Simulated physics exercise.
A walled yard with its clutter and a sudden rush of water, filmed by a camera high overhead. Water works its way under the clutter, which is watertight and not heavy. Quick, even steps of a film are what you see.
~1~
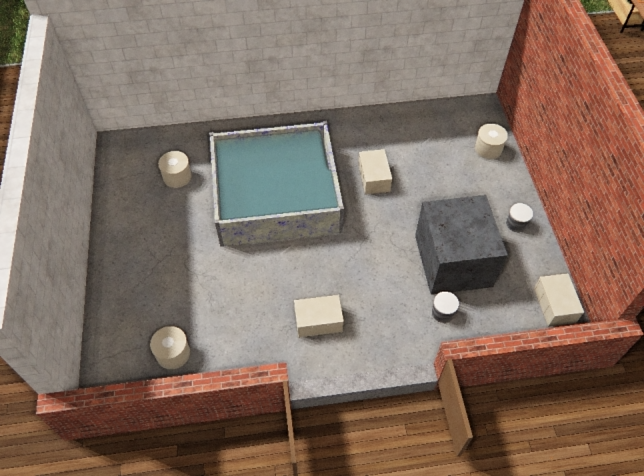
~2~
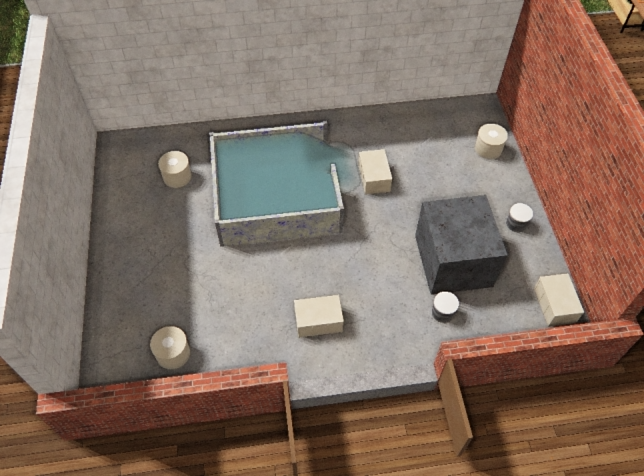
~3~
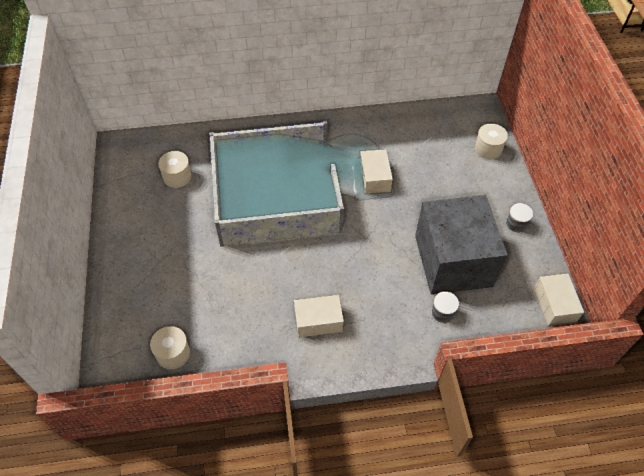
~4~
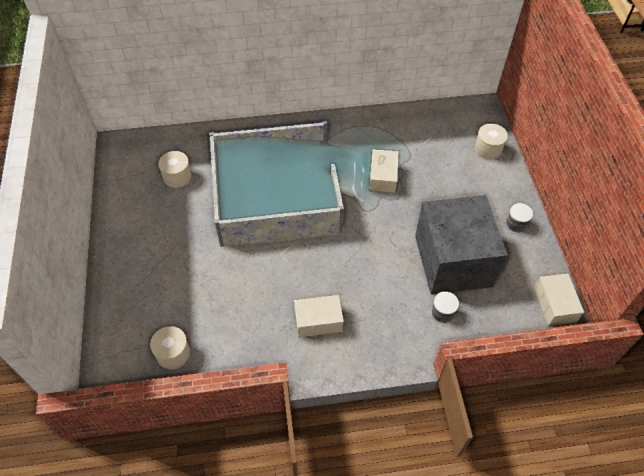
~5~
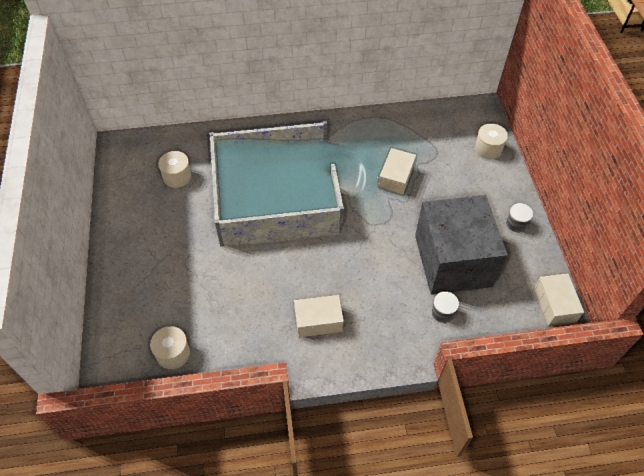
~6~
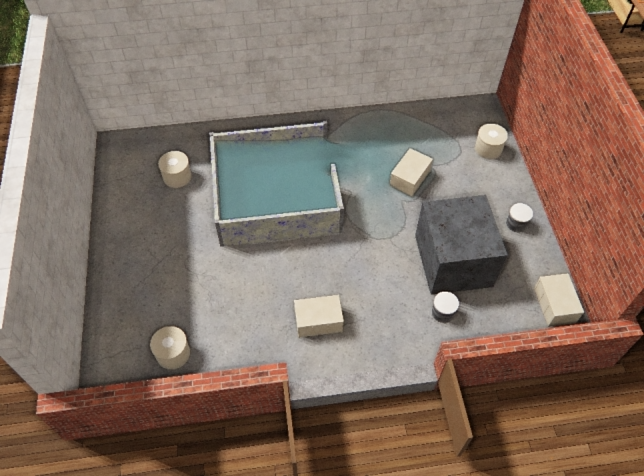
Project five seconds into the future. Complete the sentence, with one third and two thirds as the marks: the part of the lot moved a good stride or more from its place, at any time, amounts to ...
It amounts to one to two thirds.
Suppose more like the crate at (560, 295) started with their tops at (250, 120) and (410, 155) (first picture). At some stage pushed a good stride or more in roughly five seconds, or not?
Result by copy: Didn't cover it; covered it.
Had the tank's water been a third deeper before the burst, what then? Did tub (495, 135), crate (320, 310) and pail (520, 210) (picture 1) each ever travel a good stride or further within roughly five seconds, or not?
Taking them as listed, the first reached the mark, the second stopped before it and the third reached the mark.
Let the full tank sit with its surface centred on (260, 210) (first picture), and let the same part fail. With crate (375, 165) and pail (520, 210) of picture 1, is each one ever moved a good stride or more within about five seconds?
In turn: Yes, yes.
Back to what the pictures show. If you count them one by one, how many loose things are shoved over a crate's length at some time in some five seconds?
My tally gives 3.
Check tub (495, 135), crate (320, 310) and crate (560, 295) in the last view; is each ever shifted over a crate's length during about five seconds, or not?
Outcome, each in turn - passed the mark / never cleared it / never cleared it.
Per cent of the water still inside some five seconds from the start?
100 %.
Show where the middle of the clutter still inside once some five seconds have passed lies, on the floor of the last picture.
Roughly at (403, 291).
A moment on, 1 of 8 are well off their spots; 0 afloat.
Next, 1 of 8 are well off their spots; 1 afloat.
Later, 3 of 8 are well off their spots; 2 afloat.
In the end, 3 of 8 are well off their spots, and 3 have been at some point; 3 afloat.
